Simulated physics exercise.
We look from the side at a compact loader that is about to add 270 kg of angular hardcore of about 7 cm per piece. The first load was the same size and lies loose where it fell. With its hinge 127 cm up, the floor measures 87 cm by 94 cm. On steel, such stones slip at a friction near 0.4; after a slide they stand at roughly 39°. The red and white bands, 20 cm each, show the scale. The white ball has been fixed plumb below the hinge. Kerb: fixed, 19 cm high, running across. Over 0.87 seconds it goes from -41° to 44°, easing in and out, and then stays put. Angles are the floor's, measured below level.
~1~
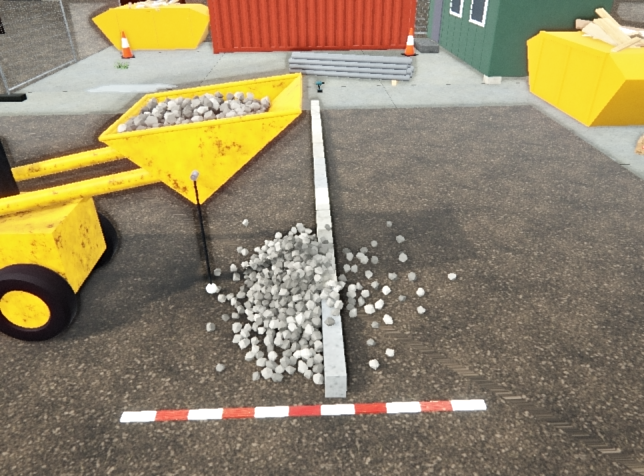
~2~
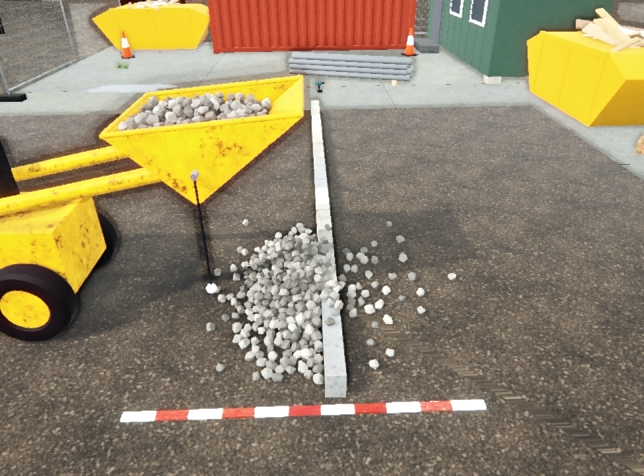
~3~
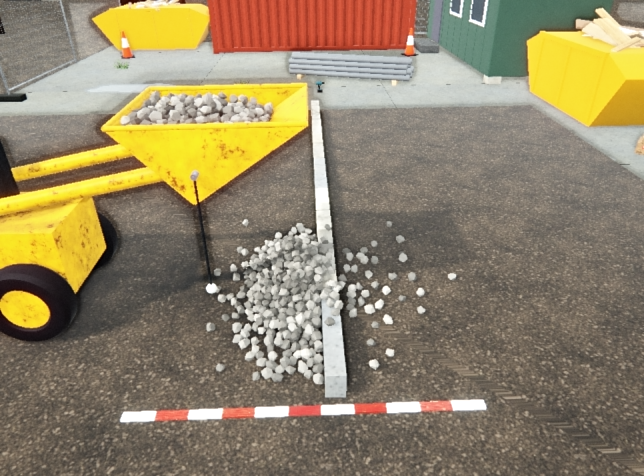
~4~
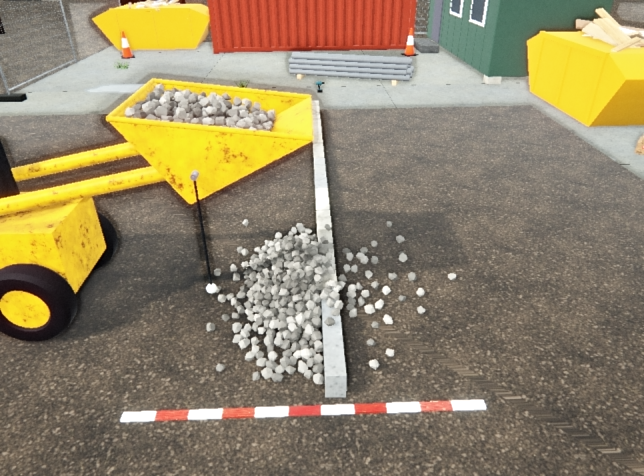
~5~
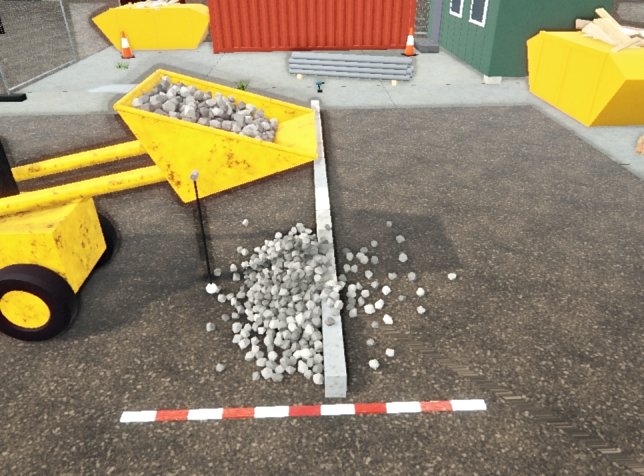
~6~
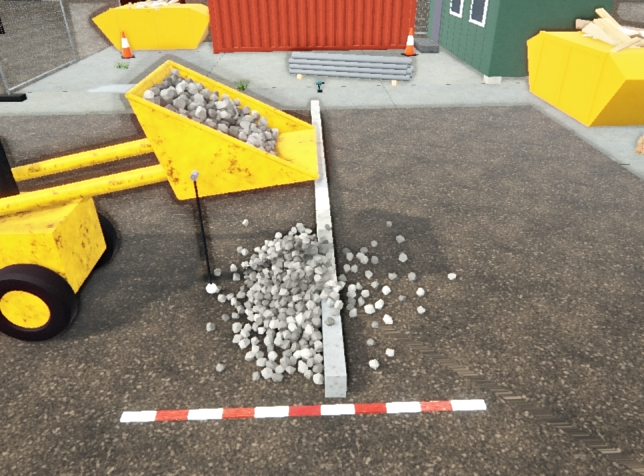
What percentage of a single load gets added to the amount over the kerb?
60 %.
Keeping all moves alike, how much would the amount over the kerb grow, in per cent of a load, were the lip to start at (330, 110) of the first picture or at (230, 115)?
I'd guess close to 95 per cent first and close to 0 per cent second.
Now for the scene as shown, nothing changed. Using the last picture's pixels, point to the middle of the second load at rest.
Roughly at (349, 281) in the last picture.
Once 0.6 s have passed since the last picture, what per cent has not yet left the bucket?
Close to 75 per cent of the load.
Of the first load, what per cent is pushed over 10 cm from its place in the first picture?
Close to 5 per cent.
Then, 0.3 s after the last picture the floor is at 30°; in per cent of one load, 100 in the bucket, 94 on this side of the kerb, 6 over the kerb; the foremost stones are at (411, 264).
Then, 0.6 s after the last picture the floor is at 44°; in per cent of one load, 76 in the bucket, 117 on this side of the kerb, 6 over the kerb; the foremost stones are at (411, 264).
Then, 1.0 s after the last picture the floor is at 44°; in per cent of one load, 13 in the bucket, 155 on this side of the kerb, 32 over the kerb; the foremost stones are at (416, 274).
Then, 3.4 s after the last picture the floor is at 44°; in per cent of one load, 0 in the bucket, 133 on this side of the kerb, 67 over the kerb; the foremost stones are at (489, 297). Net gain over the kerb, 60.
